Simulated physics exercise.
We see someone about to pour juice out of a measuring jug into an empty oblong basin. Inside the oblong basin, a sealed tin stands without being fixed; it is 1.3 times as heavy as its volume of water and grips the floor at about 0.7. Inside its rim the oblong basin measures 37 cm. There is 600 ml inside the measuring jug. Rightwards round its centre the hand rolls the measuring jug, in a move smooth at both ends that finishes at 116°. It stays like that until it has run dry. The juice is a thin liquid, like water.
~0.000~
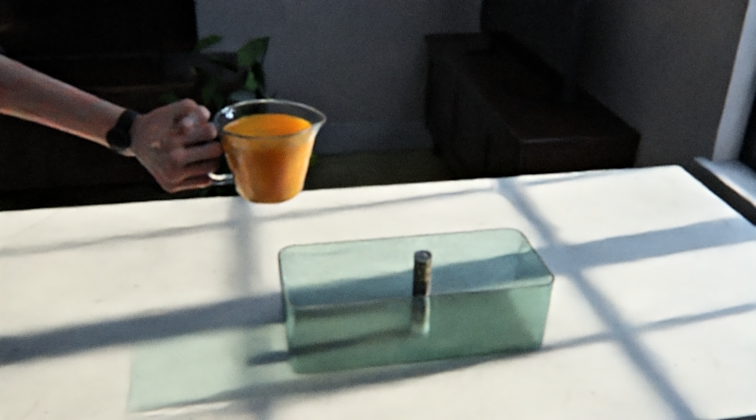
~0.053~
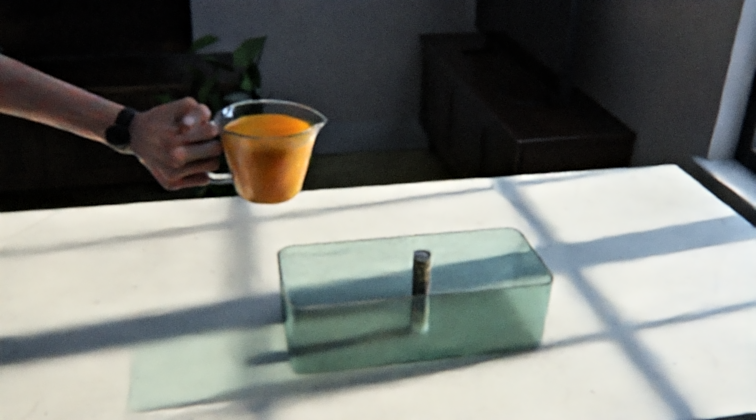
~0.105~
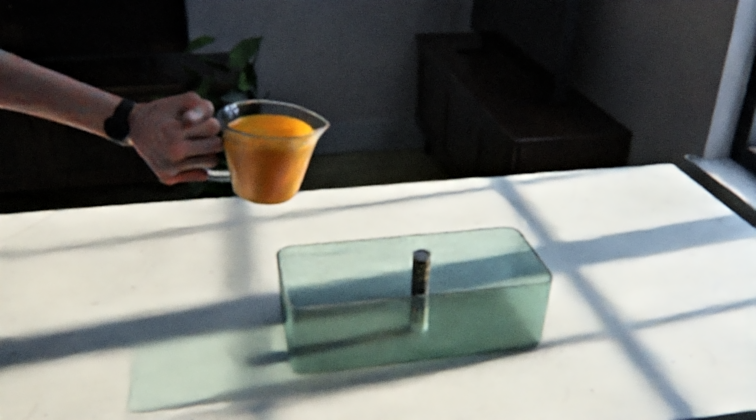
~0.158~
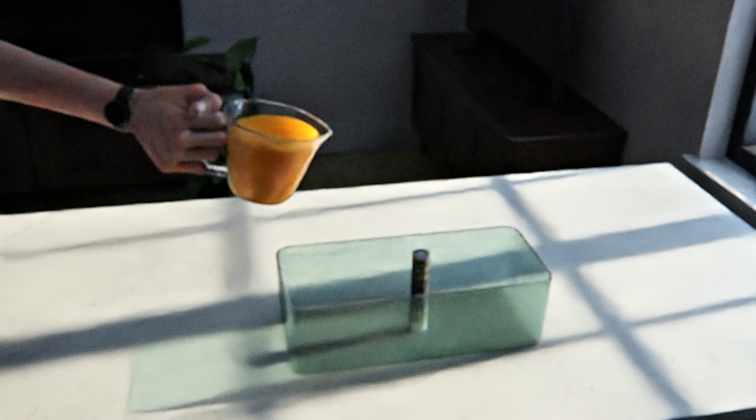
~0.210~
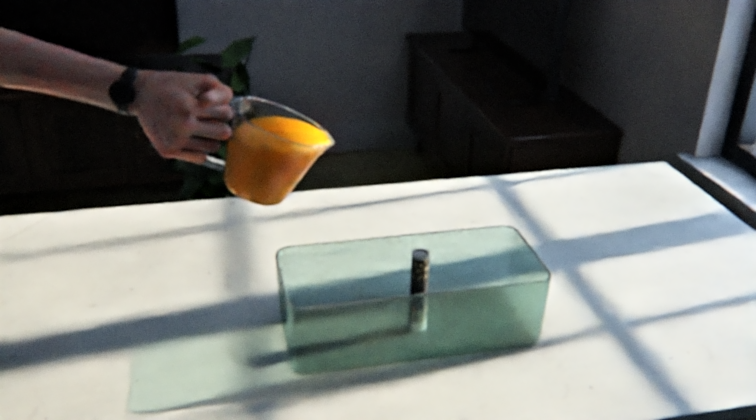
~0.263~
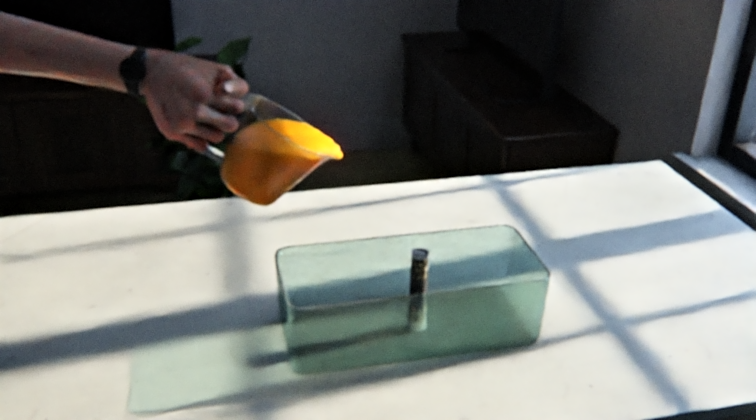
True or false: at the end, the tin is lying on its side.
False.
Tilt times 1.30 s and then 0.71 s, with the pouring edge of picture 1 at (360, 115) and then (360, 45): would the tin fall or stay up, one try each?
Run one: It tumbles. Run two: It tumbles.
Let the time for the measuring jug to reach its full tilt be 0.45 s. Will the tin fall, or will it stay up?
Well, the tin simply holds firm.
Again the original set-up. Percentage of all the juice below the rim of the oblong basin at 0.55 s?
I reckon close to 34 percent of it.
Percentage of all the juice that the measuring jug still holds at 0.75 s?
I'd say some 1 per cent remains.
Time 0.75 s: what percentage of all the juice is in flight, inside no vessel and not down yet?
About 6 per cent.
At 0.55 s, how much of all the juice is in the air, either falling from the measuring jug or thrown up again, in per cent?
Near 38 per cent of it all.
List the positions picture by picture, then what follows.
In the first frame, it leans 0°; its right rim is at (325, 117); the juice meets the walls at (220, 131) and (313, 126); the oblong basin's rim runs from (282, 278) to (537, 255); the tin's top is at (423, 258).
In the second frame, it leans 2°; its right rim is at (326, 118); the juice meets the walls at (220, 130) and (313, 126).
In the third frame, it leans 6°; its right rim is at (328, 123); the juice meets the walls at (223, 130) and (315, 128).
In the fourth frame, it leans 14°; its right rim is at (331, 130); the juice meets the walls at (227, 129) and (320, 130).
In the fifth frame, it leans 23°; its right rim is at (334, 141); the juice meets the walls at (231, 134) and (328, 135).
In the sixth frame, it leans 35°; its right rim is at (335, 153); the juice meets the walls at (231, 140) and (326, 143); 3 per cent is over the edge.
Then, 0.55 s in, the tilt is 102° and 28 per cent is still to pour; the tin stands where it began.
Then, 0.75 s in, the tilt is 116° and 1 per cent is still to pour; the tin stands where it began.
Then, 0.97 s in, the tilt is 116° and 0 per cent is still to pour; the tin stands where it began.
Then, 1.21 s in, the tilt is 116° and 0 per cent is still to pour; the tin stands where it began.
Finally, the tin stands where it began.
